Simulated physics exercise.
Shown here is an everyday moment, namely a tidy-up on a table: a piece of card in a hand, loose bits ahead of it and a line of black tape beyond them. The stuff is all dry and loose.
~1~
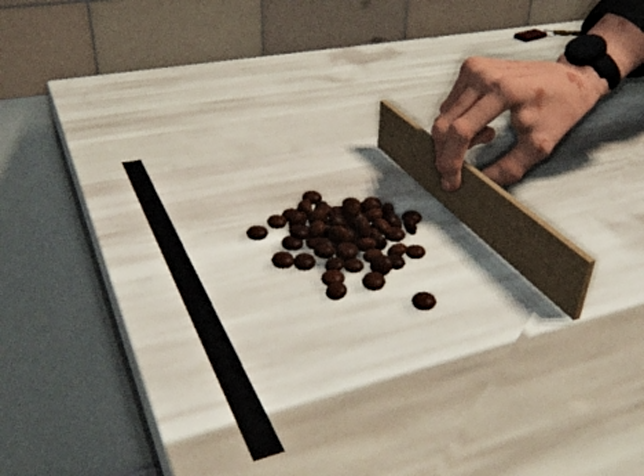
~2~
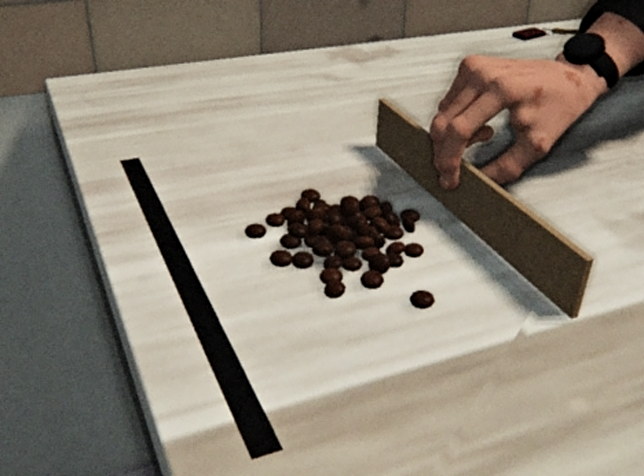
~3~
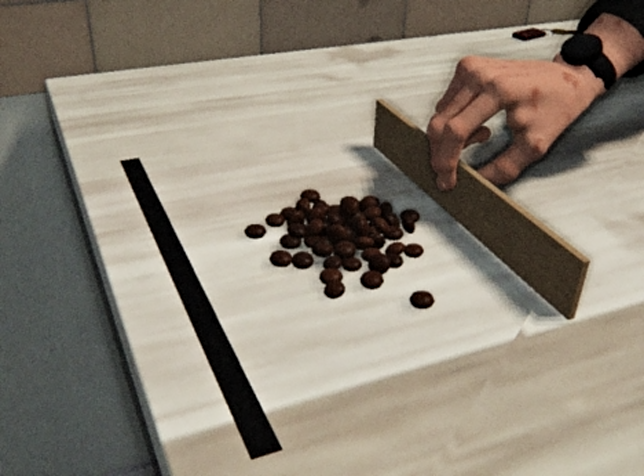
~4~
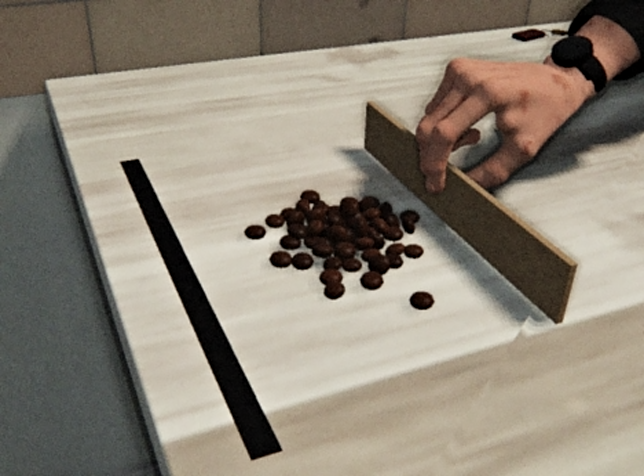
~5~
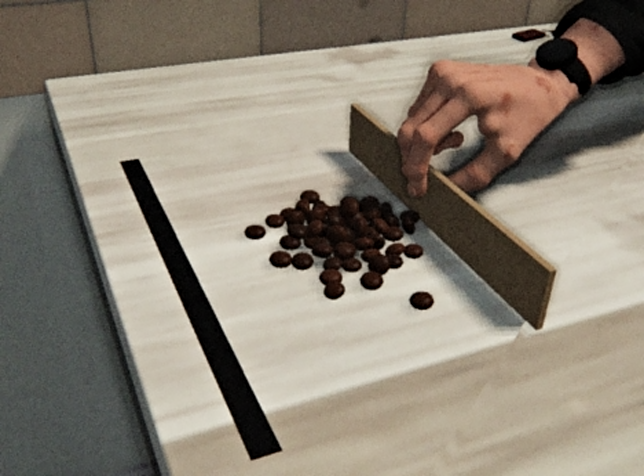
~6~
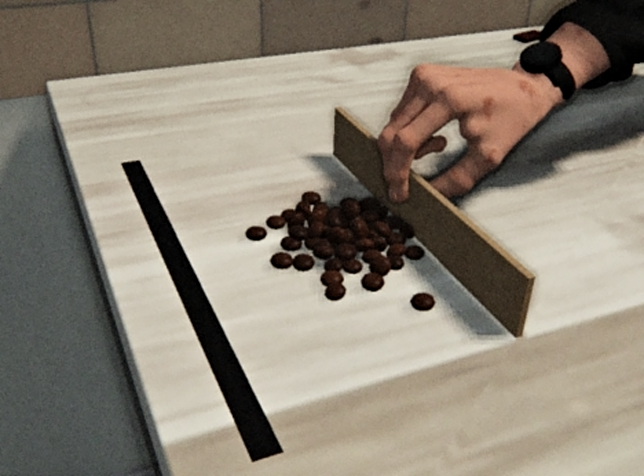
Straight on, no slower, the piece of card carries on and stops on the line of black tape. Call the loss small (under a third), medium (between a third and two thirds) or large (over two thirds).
Medium.
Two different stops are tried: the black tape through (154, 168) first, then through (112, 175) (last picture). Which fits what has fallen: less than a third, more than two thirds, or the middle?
Taking the two placings in order, the share is below one third and then over two thirds.
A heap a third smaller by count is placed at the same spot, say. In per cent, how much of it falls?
It should be about 40 percent.
Soon, piece of card still moving, near (292, 198); heap all on the table, its front near (196, 256).
A while on, piece of card stopped at the black tape; heap about a third over the edge.
Towards the end, piece of card stopped at the black tape; heap about half over the edge.
Finally, piece of card stopped at the black tape; heap about half over the edge.
